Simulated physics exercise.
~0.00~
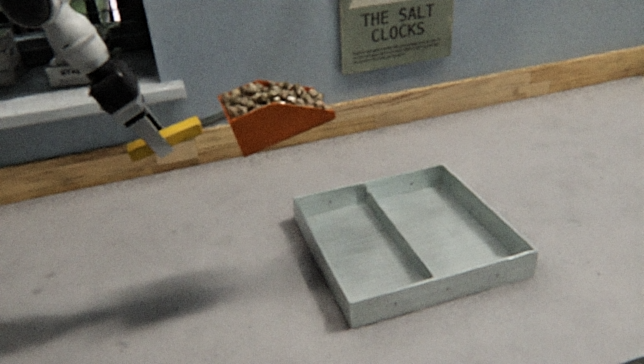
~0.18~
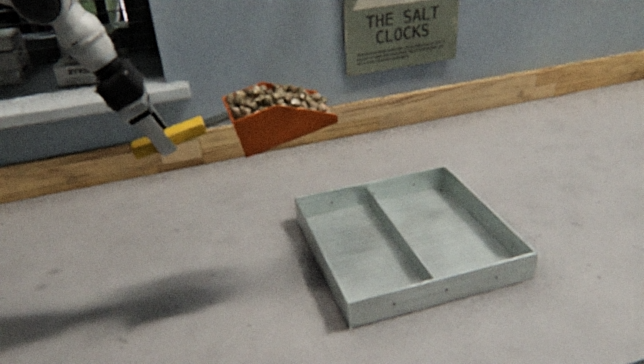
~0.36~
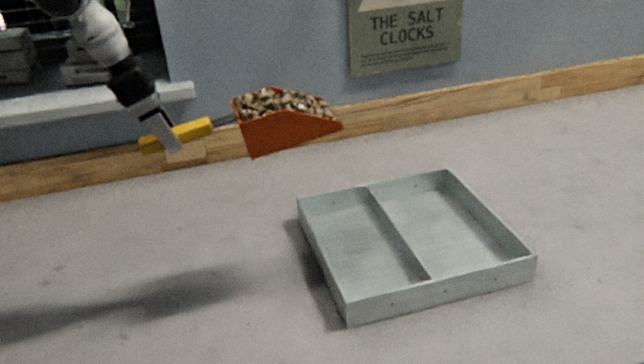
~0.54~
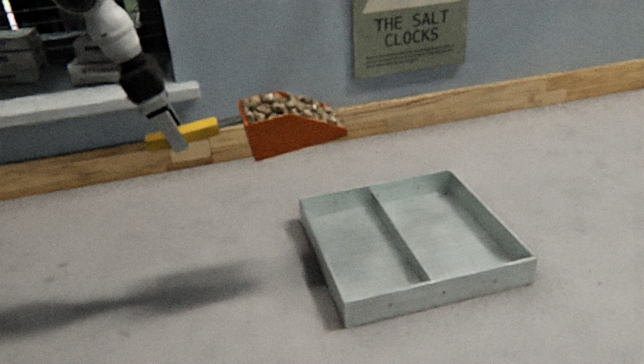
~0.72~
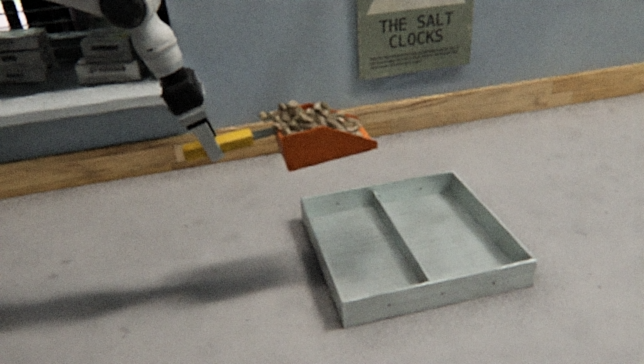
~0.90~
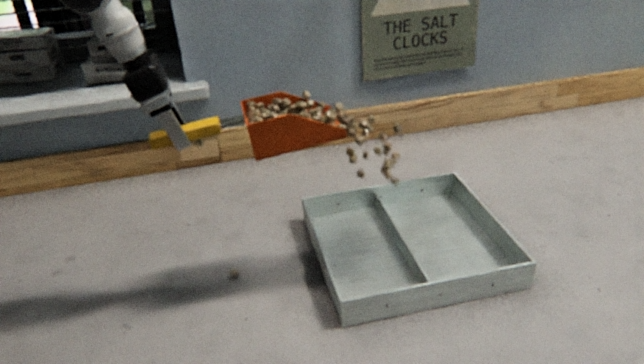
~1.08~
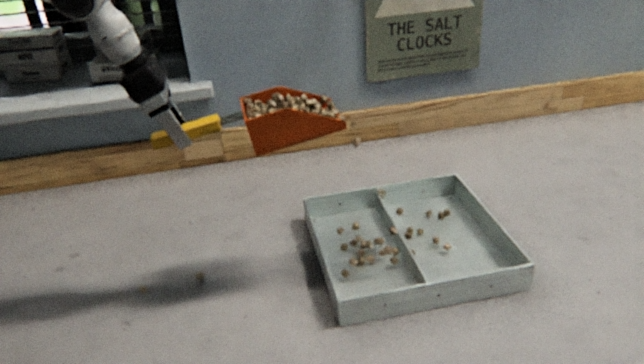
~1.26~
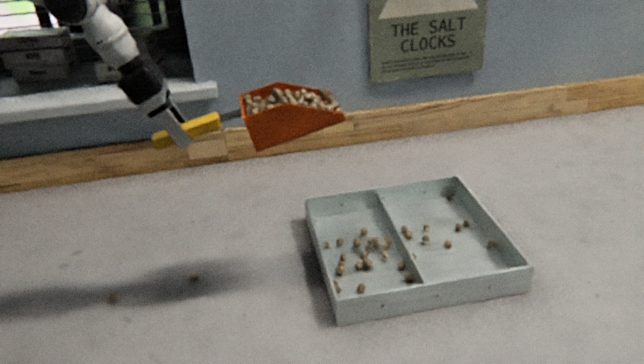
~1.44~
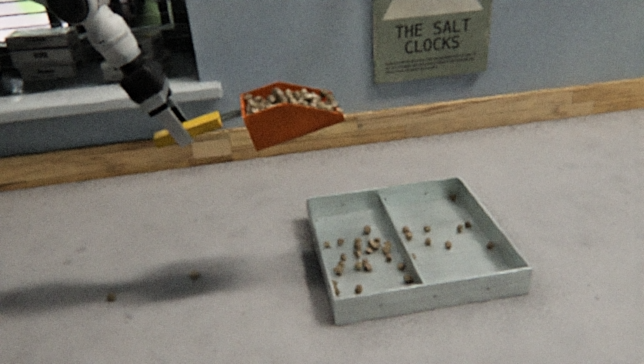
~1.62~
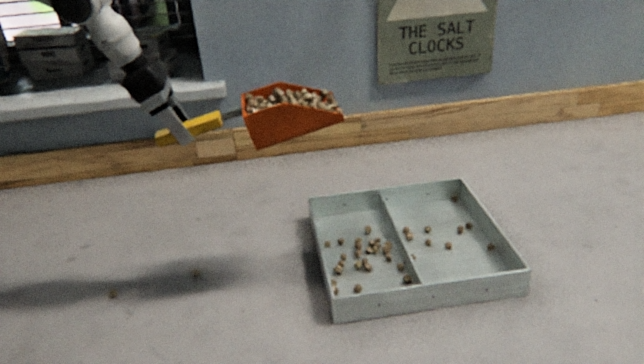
On a grey tabletop beside a blue-grey wall, a robot arm moved an orange scoop of pebbles to the right, then jerked it back, tossing some into both parts of a divided tray, and finally held still with most pebbles still in the scoop.
